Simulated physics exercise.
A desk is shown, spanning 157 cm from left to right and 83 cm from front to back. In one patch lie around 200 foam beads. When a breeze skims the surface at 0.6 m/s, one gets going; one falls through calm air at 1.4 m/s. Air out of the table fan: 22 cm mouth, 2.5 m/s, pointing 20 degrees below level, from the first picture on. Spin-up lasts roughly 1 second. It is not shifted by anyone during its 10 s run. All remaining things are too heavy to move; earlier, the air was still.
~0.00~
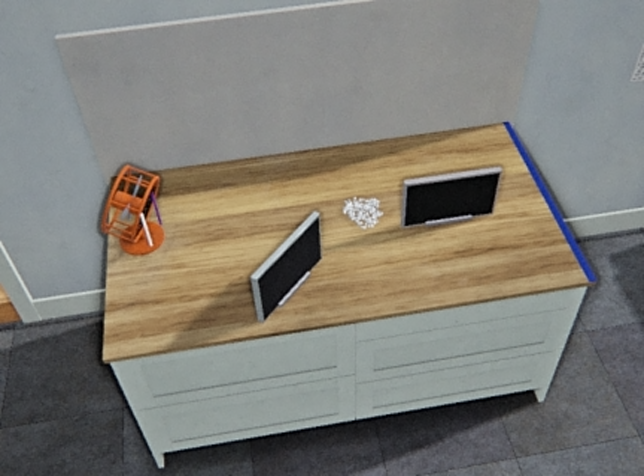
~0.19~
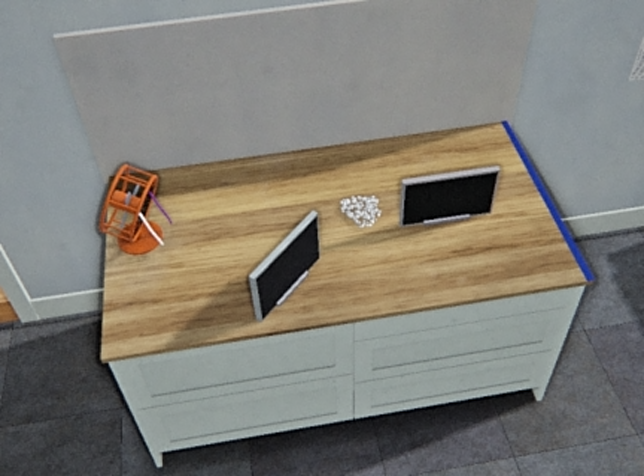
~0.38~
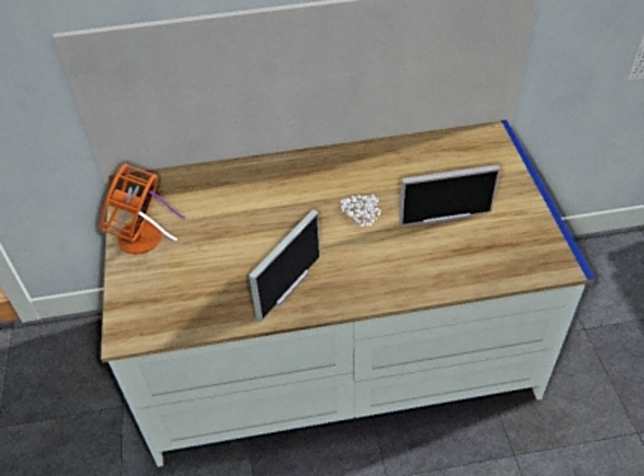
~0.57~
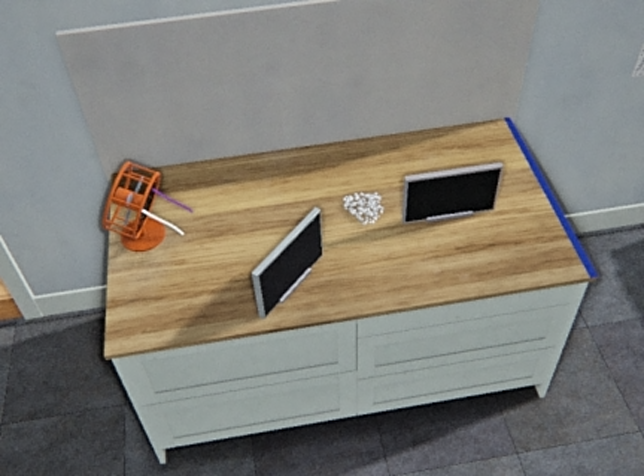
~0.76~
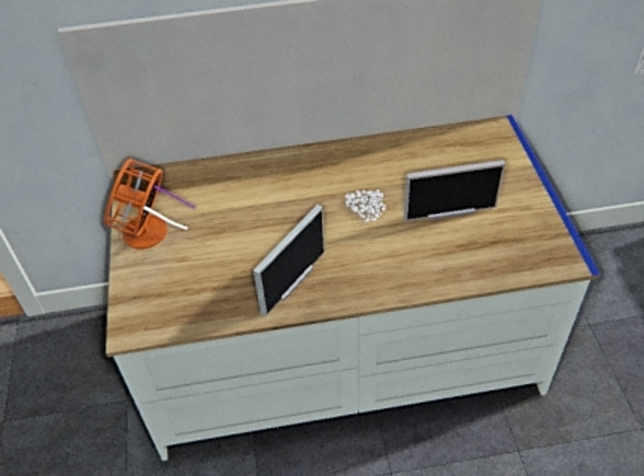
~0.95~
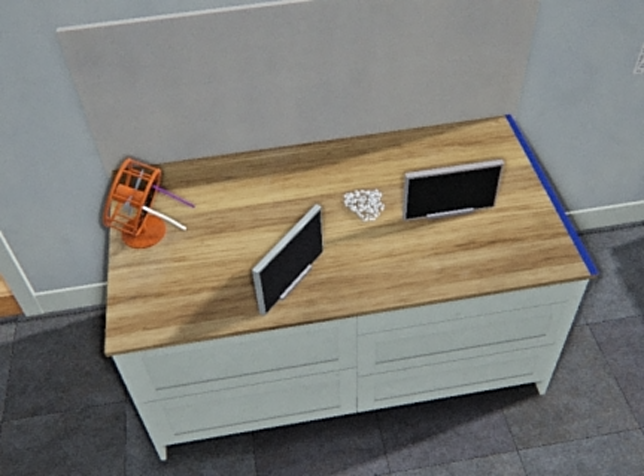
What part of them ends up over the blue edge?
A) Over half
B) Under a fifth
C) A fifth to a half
Over half.
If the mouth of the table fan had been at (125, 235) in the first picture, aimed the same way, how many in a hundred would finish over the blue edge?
Result: Approx. 90 %.
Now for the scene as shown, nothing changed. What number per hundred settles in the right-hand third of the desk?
Roughly 0 in a hundred.
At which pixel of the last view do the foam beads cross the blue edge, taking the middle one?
Somewhere about (529, 148).
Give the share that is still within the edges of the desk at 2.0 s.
Close to 30 in a hundred are still there at that time.
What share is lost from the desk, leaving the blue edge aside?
The figure is near 0 %.
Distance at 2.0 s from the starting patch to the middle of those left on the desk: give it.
Roughly 65 cm.
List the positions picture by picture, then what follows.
In the first frame, the middle of the foam beads is near (362, 209), none has stirred yet and the mouth of the table fan is at (131, 204).
In the second frame, the middle of the foam beads is near (360, 206), none has stirred yet and the blue edge is centred on (546, 192).
In the third frame, the middle of the foam beads is near (360, 206), none has stirred yet, the top of a laptop is at (451, 173) and the top of a laptop is at (285, 242).
In the fourth frame, the middle of the foam beads is near (363, 203) and none has stirred yet.
In the fifth frame, the middle of the foam beads is near (365, 201) and none has stirred yet.
In the sixth frame, the middle of the foam beads is near (363, 200) and none has stirred yet.
After 2.0 s, 70 % are over the blue edge; the middle of those still in play is near (519, 136); 0 % have settled or left.
After 3.2 s, 100 % are over the blue edge; 100 % have settled or left.
After 5.5 s, 100 % are over the blue edge; 100 % have settled or left.
After 10.0 s, at the end, 100 % are over the blue edge.
